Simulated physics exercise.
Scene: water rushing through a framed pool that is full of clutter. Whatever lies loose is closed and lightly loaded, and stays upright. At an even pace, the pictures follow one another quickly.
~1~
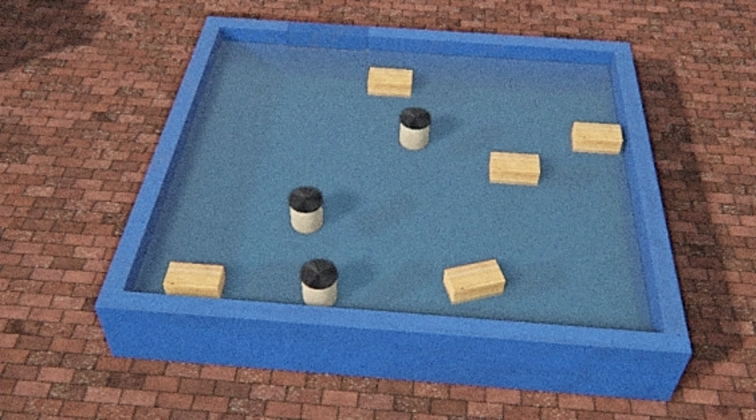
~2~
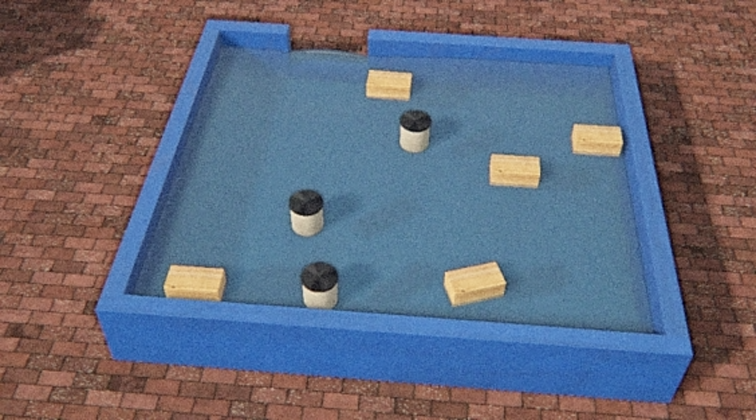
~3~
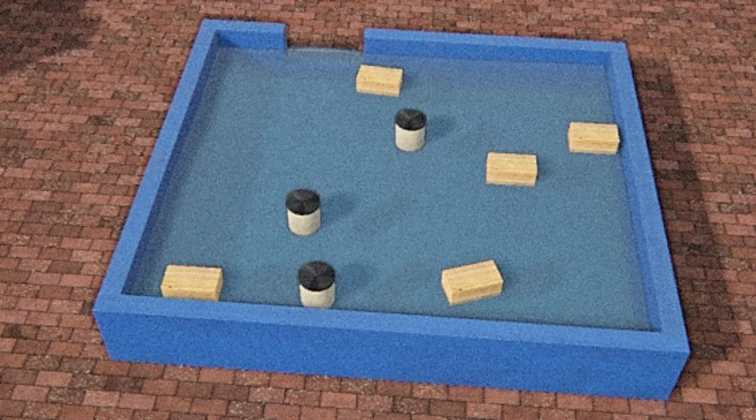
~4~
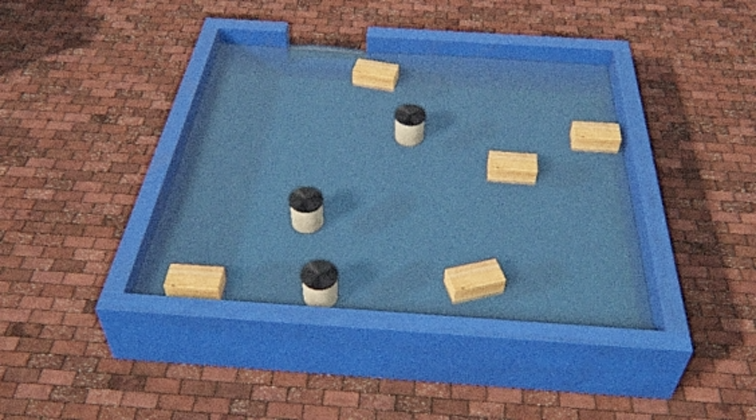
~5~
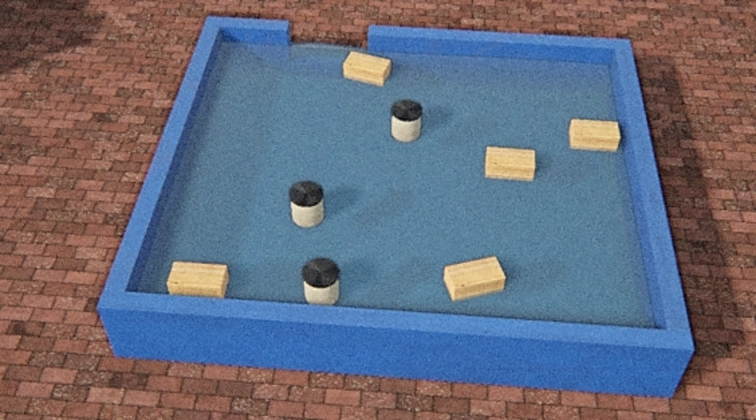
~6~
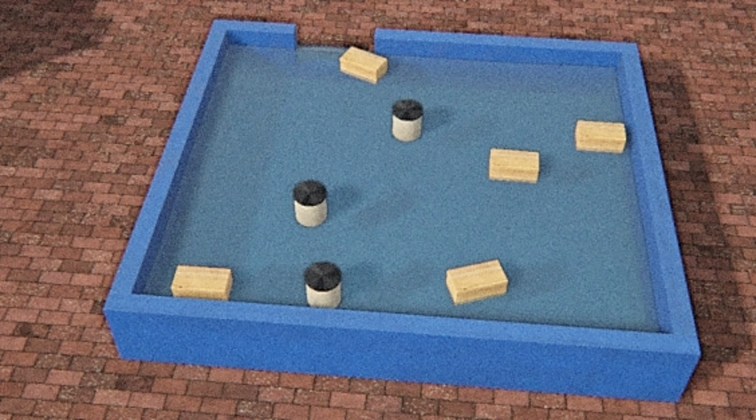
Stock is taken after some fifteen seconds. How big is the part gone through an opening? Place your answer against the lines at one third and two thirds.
It sits short of the one-third line.
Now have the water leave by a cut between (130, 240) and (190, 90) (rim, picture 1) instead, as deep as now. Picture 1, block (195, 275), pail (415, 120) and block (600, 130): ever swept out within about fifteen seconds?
The three give escape, no escape and no escape, in that order.
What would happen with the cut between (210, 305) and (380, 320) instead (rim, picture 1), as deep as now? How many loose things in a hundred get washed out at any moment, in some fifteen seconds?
I'd say around 50 percent.
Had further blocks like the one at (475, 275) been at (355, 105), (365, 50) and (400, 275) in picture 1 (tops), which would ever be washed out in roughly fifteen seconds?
In that order: Washed out, gone, inside.
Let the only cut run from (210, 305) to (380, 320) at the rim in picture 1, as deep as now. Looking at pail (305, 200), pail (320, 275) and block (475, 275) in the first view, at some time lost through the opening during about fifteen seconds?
Per item as listed - swept away, swept away, swept away.
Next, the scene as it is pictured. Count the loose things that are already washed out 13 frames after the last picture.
The number comes out at 1.
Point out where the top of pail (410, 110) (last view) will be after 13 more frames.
It should end up somewhere near (373, 83).
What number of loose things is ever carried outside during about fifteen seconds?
It adds up to 2.
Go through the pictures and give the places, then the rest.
A block at (390, 76), afloat; a pail at (415, 118) floats; 0 of 8 have shifted, in the first picture.
A block at (390, 79) floats; a pail at (416, 121) floats; 0 of 8 have shifted, in the second picture.
A block at (380, 74) floats, close to its start; a pail at (411, 119) floats; 1 of 8 have shifted, in the third picture.
A block at (376, 68), afloat, close to its start; a pail at (410, 114) floats, close to its start; 2 of 8 have shifted, in the fourth picture.
A block at (367, 62) floats, close to its start; a pail at (407, 110) floats, close to its start; 3 of 8 have shifted, in the fifth picture.
A block at (364, 59), afloat, a stride from its start; a pail at (408, 110) floats, close to its start; 4 of 8 have shifted, in the sixth picture.
A moment on, 1 of 8 are out; 7 afloat.
Next, 1 of 8 are out; 7 afloat.
Later, 2 of 8 are out; 6 afloat.
In the end, 2 of 8 are out; 6 afloat.
